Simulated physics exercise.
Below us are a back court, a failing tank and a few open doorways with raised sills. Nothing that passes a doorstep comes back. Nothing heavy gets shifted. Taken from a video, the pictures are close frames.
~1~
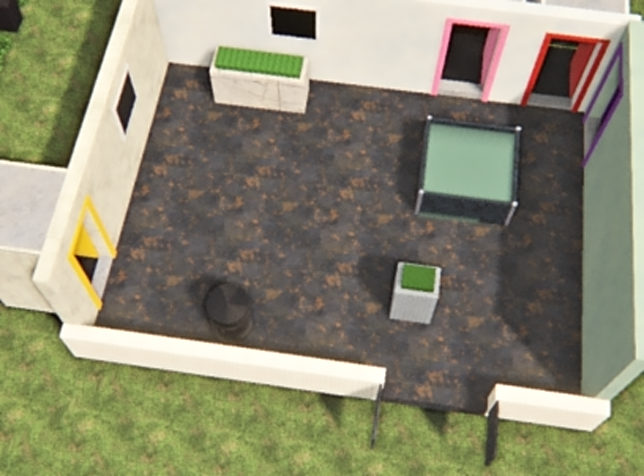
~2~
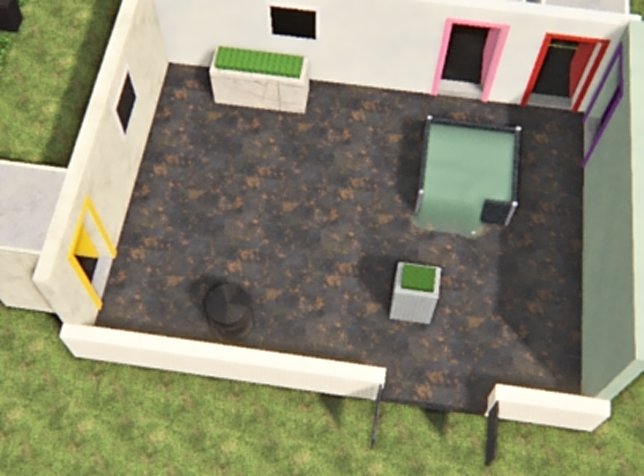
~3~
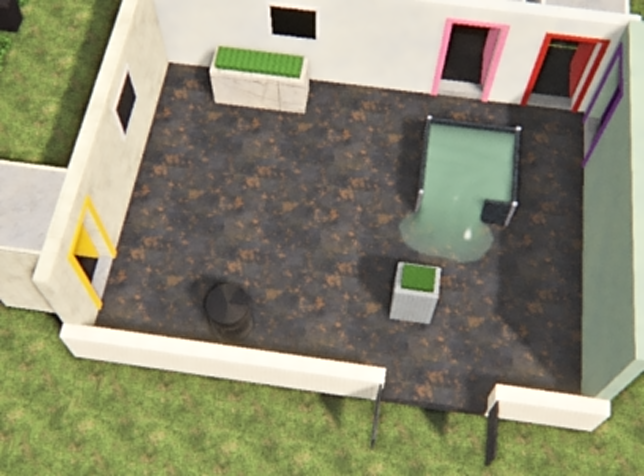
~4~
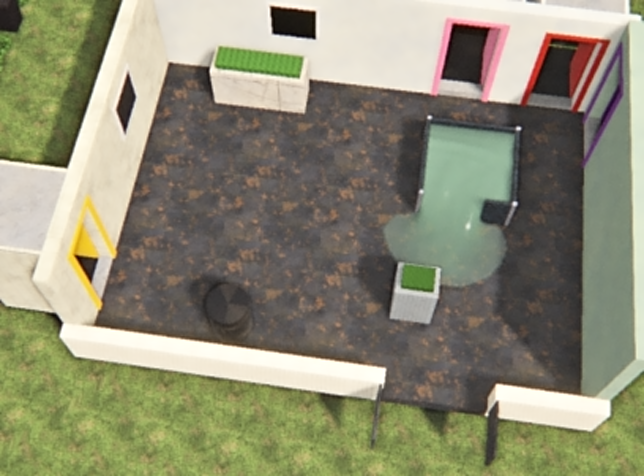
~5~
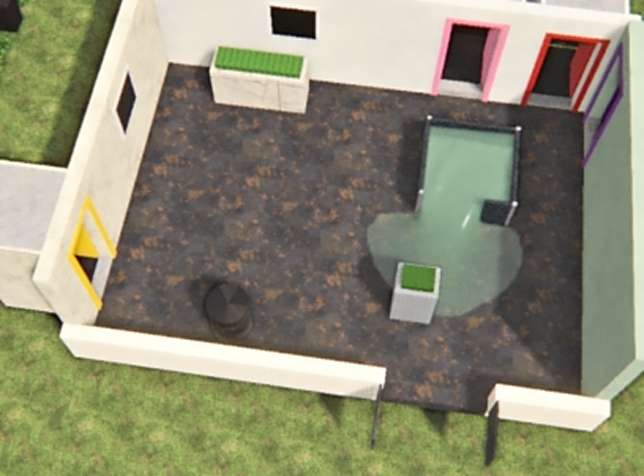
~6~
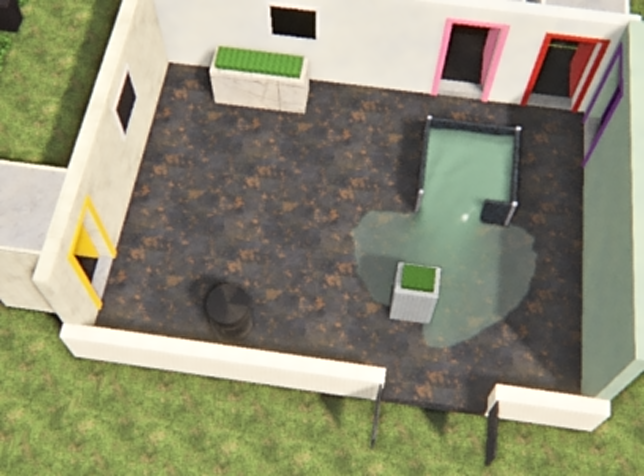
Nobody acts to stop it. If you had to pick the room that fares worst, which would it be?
I would pick the yellow room.
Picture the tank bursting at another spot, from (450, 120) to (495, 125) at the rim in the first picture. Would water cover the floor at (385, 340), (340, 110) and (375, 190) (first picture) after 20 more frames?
Untouched, soaked, untouched.
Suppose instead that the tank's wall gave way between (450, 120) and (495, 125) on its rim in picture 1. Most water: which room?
The one in pink.
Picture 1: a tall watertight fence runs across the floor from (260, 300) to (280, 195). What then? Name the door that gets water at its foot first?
I'd go with the yellow door.
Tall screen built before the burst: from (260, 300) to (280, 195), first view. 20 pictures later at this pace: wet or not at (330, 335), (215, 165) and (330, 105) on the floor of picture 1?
Well, in order I'd call them reached, unreached and unreached.
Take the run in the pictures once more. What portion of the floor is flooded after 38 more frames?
Around 60 percent.
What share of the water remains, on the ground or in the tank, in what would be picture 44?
About 76 per cent.
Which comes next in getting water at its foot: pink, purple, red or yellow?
That's the yellow one, I reckon.
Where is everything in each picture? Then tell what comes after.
In the first picture, still water in the open tank at (470, 163).
In the second picture, the front is at (480, 231), out from the gap at (450, 208).
In the third picture, water pours out at (450, 210) and has run to (474, 256).
In the fourth picture, the front is at (462, 282), out from the gap at (450, 210).
In the fifth picture, the front is at (453, 312), out from the gap at (450, 210).
In the sixth picture, the front is at (430, 341), out from the gap at (450, 210).
A moment on, water covers 20 % of the floor; yellow door not reached, purple door not reached, red door not reached, pink door not reached.
Next, water covers 30 % of the floor; yellow door not reached, purple door not reached, red door not reached, pink door not reached.
Then, water covers 45 % of the floor; yellow door a trickle in, purple door not reached, red door not reached, pink door not reached.
Later, water covers 60 % of the floor; yellow door some in, purple door wet at the sill, nothing in, red door not reached, pink door not reached.
In the end, water covers 75 % of the floor; yellow door a lot in, purple door wet at the sill, nothing in, red door wet at the sill, nothing in, pink door wet at the sill, nothing in; the yellow door has let in the most.
